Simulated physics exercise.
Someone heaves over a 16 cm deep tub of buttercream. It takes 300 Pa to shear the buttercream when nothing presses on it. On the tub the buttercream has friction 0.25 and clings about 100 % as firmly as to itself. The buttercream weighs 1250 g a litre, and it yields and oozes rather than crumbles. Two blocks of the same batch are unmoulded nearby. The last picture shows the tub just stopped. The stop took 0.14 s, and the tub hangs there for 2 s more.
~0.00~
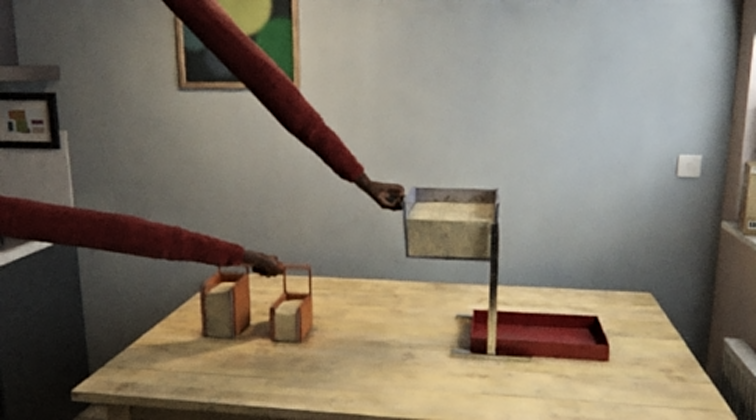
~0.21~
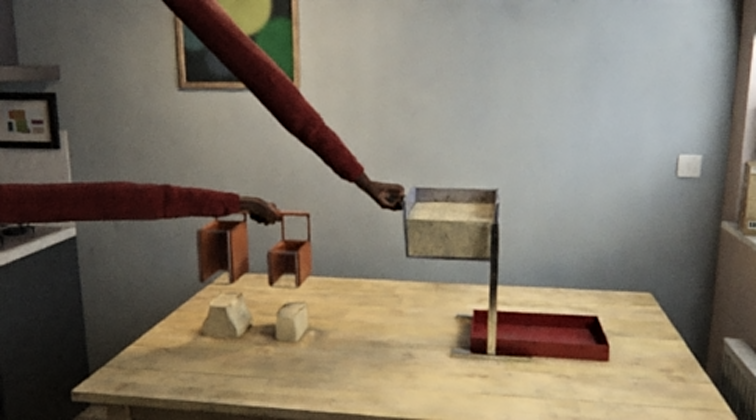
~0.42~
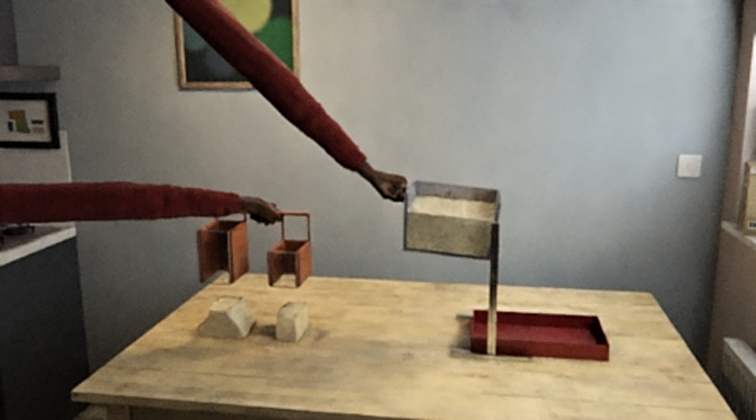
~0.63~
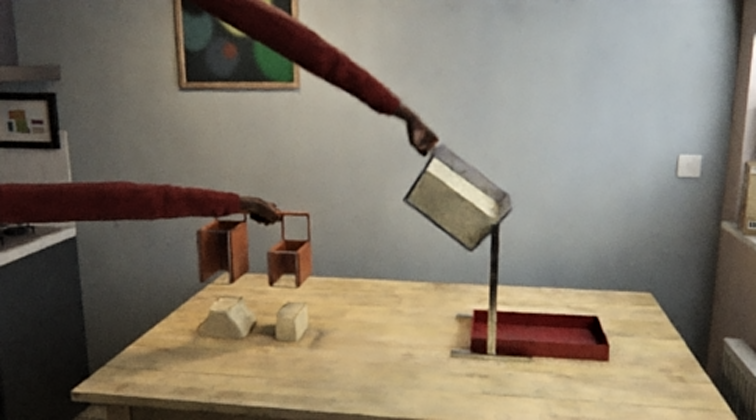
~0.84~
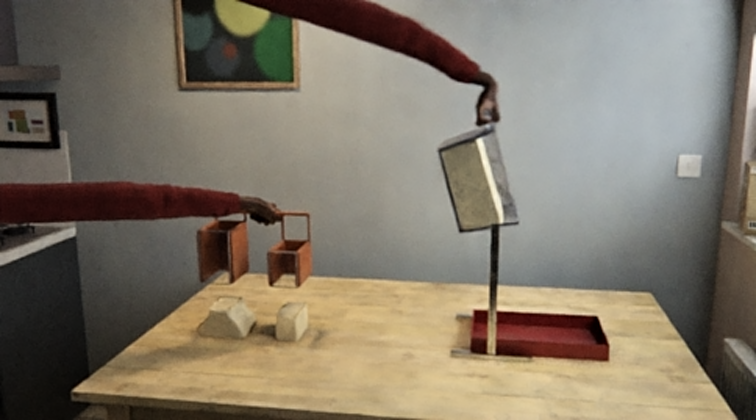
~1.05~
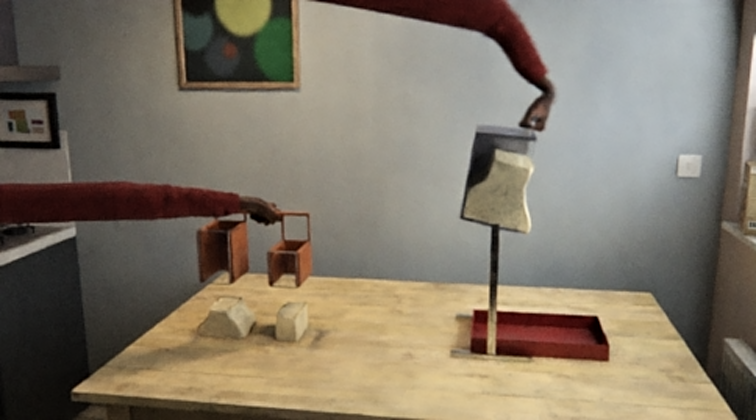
Red-sleeved arms lift molds off two pale blocks, then tilt a tub of buttercream steeply rightward.
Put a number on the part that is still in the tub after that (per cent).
Close to 23 per cent.
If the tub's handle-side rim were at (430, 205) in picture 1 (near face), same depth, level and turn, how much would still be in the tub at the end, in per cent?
It would be near 35 %.
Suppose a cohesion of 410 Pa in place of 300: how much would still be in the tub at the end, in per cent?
In that case some 30 per cent.
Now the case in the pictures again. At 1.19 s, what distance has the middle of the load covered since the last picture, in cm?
Some 12 cm.
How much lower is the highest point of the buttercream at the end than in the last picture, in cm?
Roughly 14 cm.
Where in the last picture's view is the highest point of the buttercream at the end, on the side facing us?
Near (480, 208).
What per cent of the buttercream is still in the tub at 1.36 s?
Some 25 per cent.
By 1.19 s, the tub is at 99 degrees and holds 40 %.
By 1.36 s, the tub is at 99 degrees and holds 25 %.
By 1.53 s, the tub is at 99 degrees and holds 23 %.
By 1.70 s, the tub is at 99 degrees and holds 23 %.
By 3.05 s, at the end, the tub is at 99 degrees and holds 23 %.
